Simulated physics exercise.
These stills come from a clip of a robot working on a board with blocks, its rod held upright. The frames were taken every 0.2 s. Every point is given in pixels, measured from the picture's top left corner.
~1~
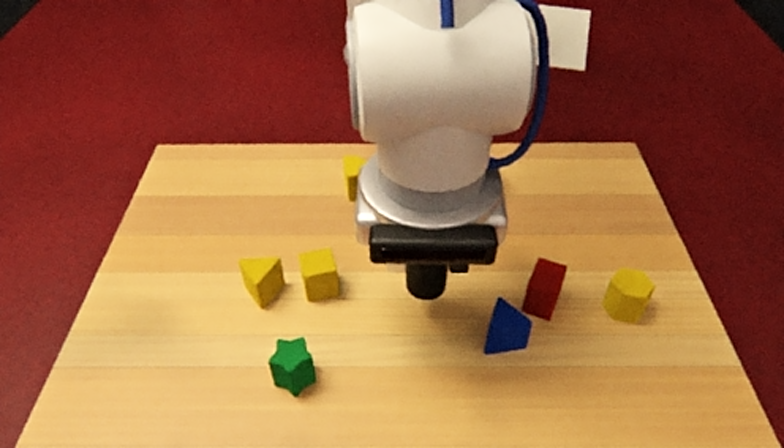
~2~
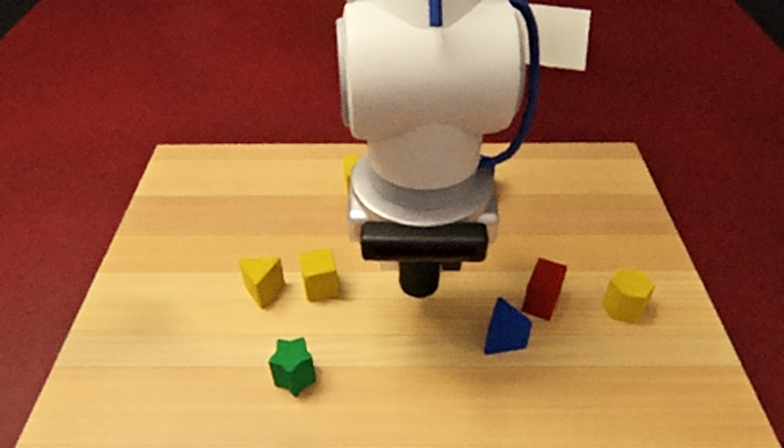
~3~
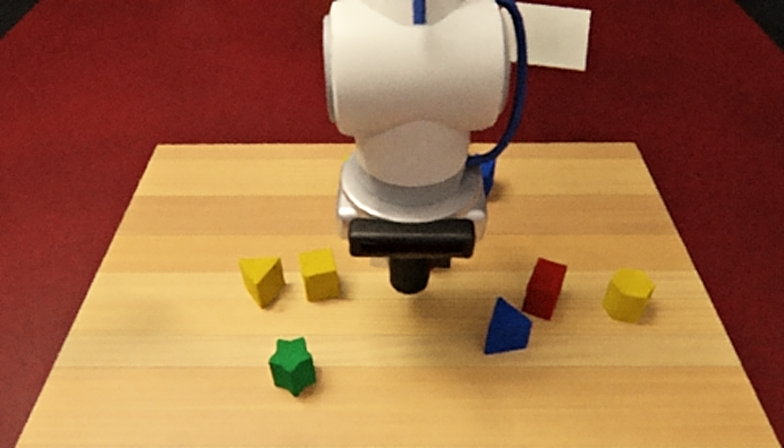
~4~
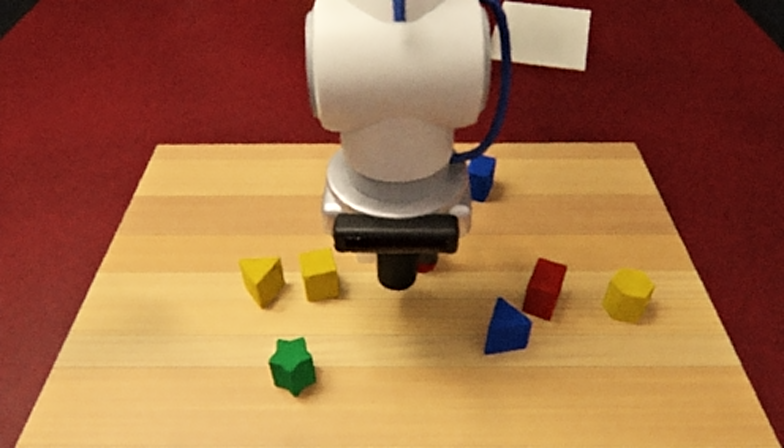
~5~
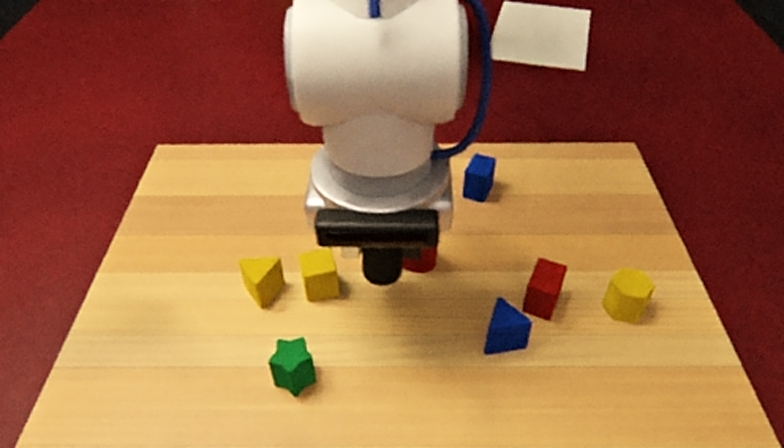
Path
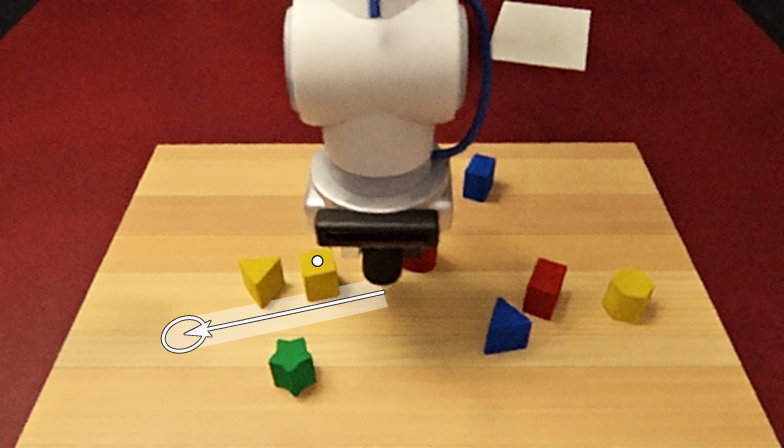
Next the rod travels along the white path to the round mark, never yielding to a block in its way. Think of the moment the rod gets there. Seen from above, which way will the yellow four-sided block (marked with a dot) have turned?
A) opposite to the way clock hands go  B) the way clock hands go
I'll go with B - the way clock hands go.
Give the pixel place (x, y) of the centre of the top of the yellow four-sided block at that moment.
That would be at about pixel (283, 259).
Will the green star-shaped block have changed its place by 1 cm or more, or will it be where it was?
That block is not shifted.
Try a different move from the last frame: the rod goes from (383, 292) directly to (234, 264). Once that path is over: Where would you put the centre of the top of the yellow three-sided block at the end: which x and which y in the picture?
Roughly at (185, 282).
Drawn move, from (383, 292) directly to (184, 334); the dot is on the yellow four-sided block.
On the path given first. One third of the way, rod (317, 287); yellow three-sided block (254, 264), turned 15° anticlockwise; yellow four-sided block (292, 260), turned 65° clockwise.
Two thirds of the way, rod (246, 301); yellow three-sided block (251, 260), turned 40° anticlockwise; yellow four-sided block (283, 259), turned 90° clockwise.
At the end, rod (177, 315); yellow three-sided block (251, 260), turned 40° anticlockwise; green star-shaped block still; yellow four-sided block (283, 259), turned 90° clockwise; red elliptical block still.
